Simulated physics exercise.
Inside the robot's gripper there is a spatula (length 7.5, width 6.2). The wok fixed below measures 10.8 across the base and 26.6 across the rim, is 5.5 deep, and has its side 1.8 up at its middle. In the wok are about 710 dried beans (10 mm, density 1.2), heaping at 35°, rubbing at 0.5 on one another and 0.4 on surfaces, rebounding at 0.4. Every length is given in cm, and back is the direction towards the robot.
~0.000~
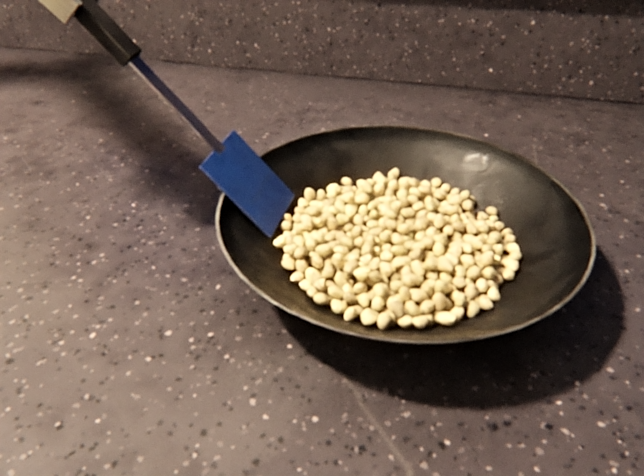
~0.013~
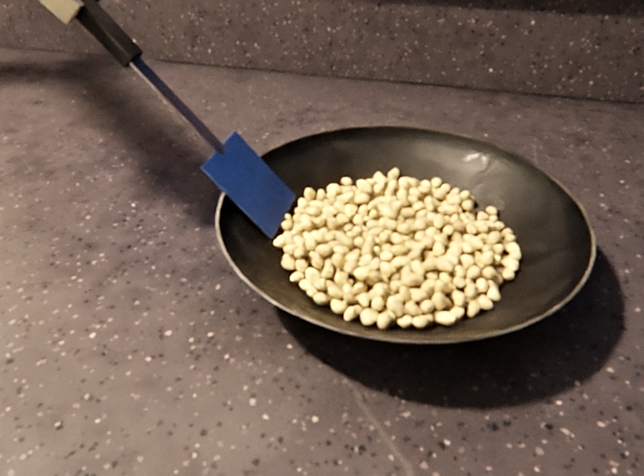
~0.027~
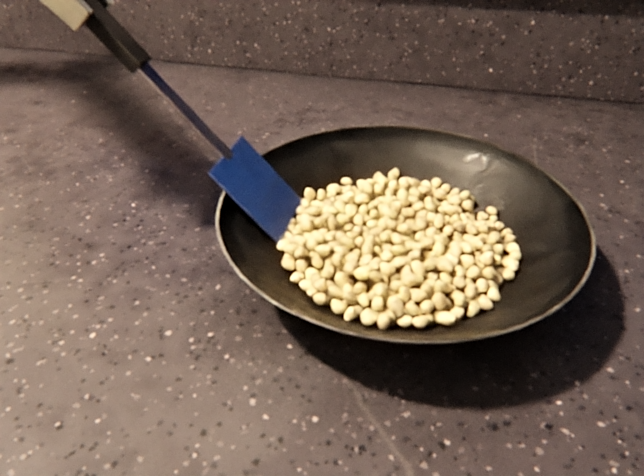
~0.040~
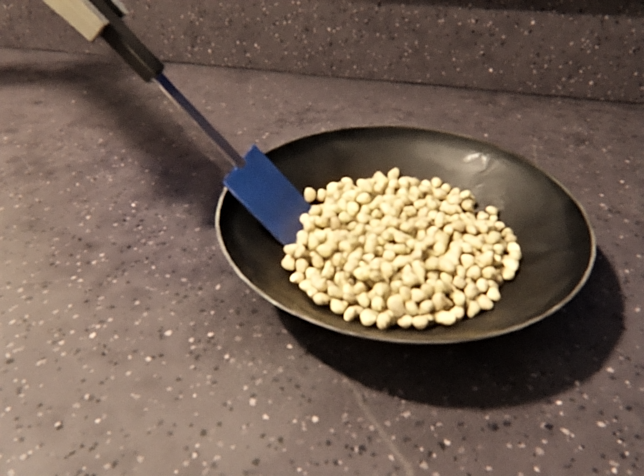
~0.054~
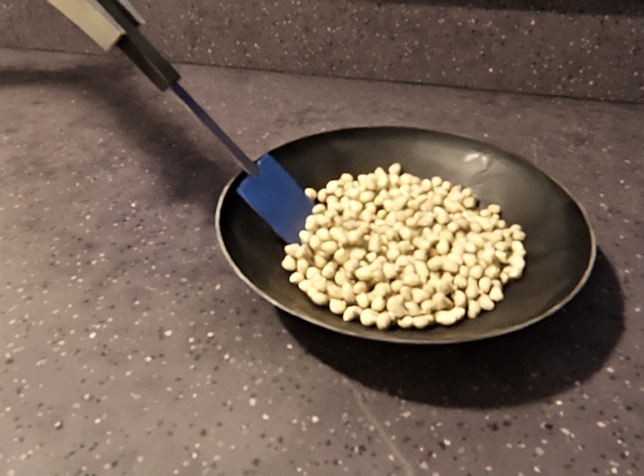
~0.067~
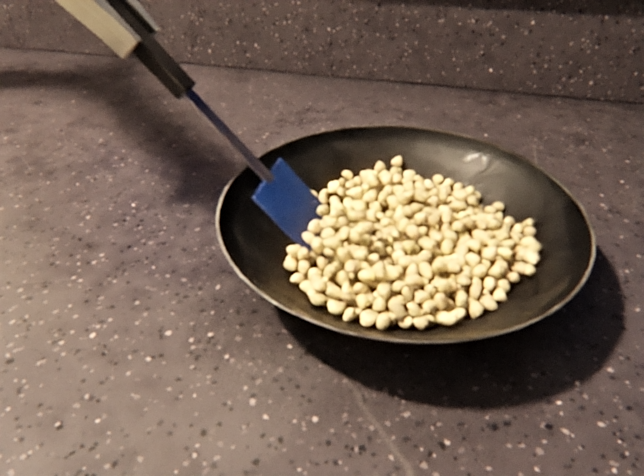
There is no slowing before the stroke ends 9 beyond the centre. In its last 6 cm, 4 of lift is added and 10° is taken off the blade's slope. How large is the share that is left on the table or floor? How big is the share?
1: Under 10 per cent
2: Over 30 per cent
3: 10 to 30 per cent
3.
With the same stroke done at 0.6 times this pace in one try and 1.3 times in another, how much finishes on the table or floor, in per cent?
Close to 15 and 30 percent respectively.
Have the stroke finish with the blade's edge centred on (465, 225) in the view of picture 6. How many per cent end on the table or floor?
5 %, roughly.
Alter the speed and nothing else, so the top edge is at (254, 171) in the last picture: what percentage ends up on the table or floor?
Some 15 percent.
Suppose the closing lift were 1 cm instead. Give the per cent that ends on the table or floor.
25 per cent.
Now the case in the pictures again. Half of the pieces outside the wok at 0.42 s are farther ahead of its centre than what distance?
I reckon roughly 22 centimetres.
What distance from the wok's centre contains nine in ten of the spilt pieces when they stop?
About 35 cm.
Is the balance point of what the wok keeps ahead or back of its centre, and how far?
Ahead, by about 3.5 cm.
After 0.13 s, sloping 48°, highest piece 8 above the table; 714 in the wok.
After 0.19 s, sloping 45°, highest piece 7 above the table; 709 in the wok, 5 on the blade or in flight.
After 0.42 s, sloping 38°, highest piece 11 above the table; 578 in the wok, 78 on the table or floor, 58 on the blade or in flight.
After 1.47 s, sloping 38°, highest piece 6 above the table; 578 in the wok, 136 on the table or floor.
At rest, 578 in the wok, 136 on the table or floor. That is 19 % on the table or floor.
